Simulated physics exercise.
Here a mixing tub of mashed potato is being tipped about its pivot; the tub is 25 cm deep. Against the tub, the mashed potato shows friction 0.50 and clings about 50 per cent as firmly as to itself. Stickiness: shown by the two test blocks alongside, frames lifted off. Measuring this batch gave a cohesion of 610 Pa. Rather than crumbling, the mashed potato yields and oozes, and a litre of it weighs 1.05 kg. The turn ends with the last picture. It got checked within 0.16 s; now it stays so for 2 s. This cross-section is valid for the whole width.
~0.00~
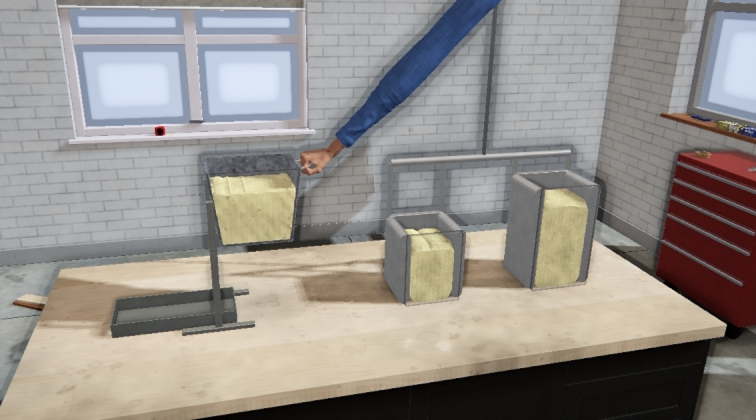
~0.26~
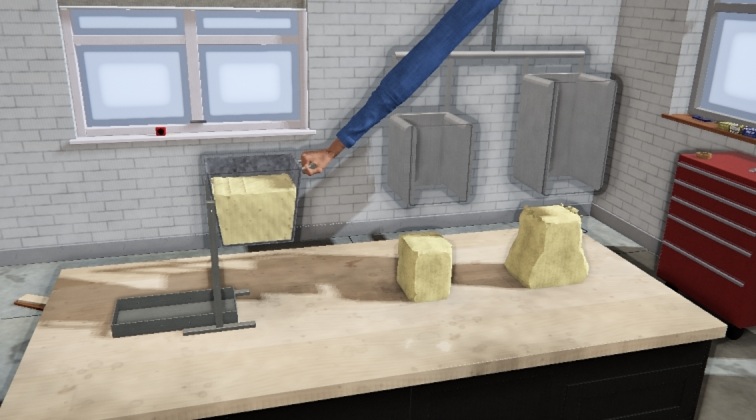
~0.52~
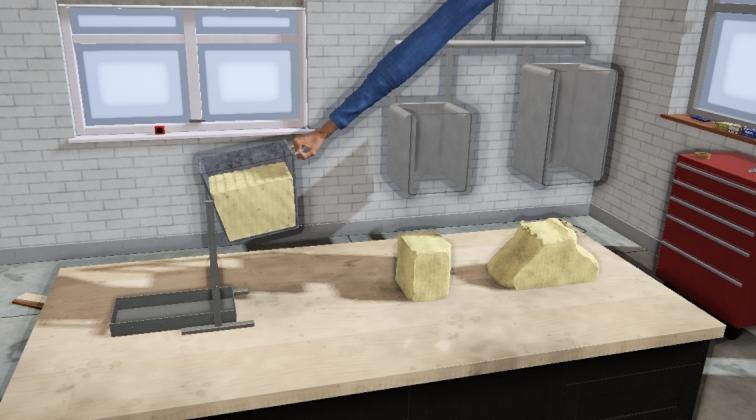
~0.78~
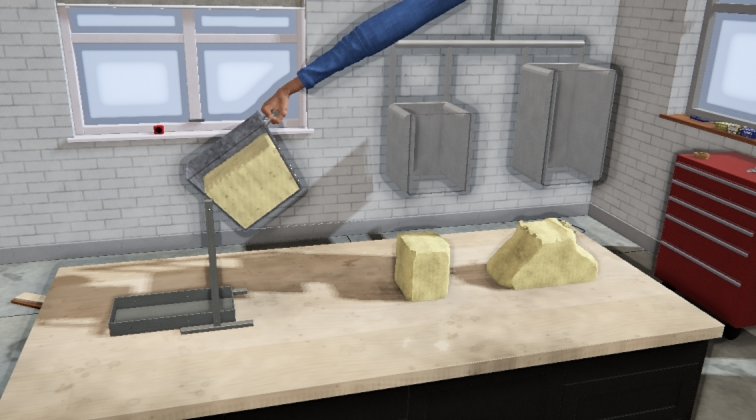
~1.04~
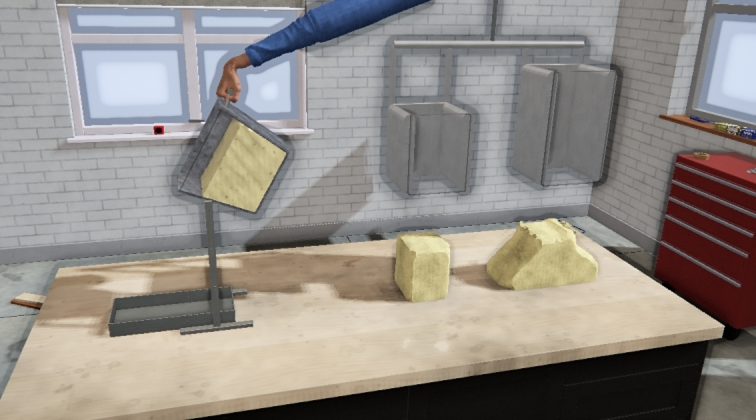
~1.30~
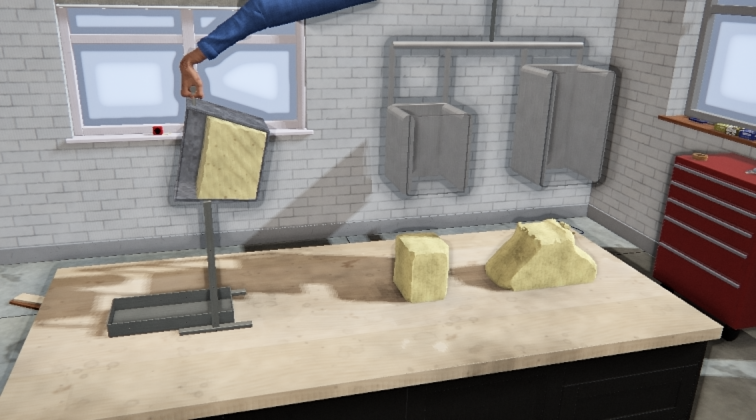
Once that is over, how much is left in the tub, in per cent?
100 %.
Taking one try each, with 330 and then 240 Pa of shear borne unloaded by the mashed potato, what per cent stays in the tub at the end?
About 70 % first, about 60 % second.
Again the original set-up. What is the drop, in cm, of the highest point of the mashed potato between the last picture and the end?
Roughly 1 cm.
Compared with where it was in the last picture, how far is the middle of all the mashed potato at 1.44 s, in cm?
The shift is near 0 cm.
By 1.44 s, the tub is at 78 degrees and holds 100 %.
By 1.61 s, the tub is at 78 degrees and holds 100 %.
By 1.78 s, the tub is at 78 degrees and holds 100 %.
By 1.95 s, the tub is at 78 degrees and holds 100 %.
By 3.30 s, at the end, the tub is at 78 degrees and holds 100 %.
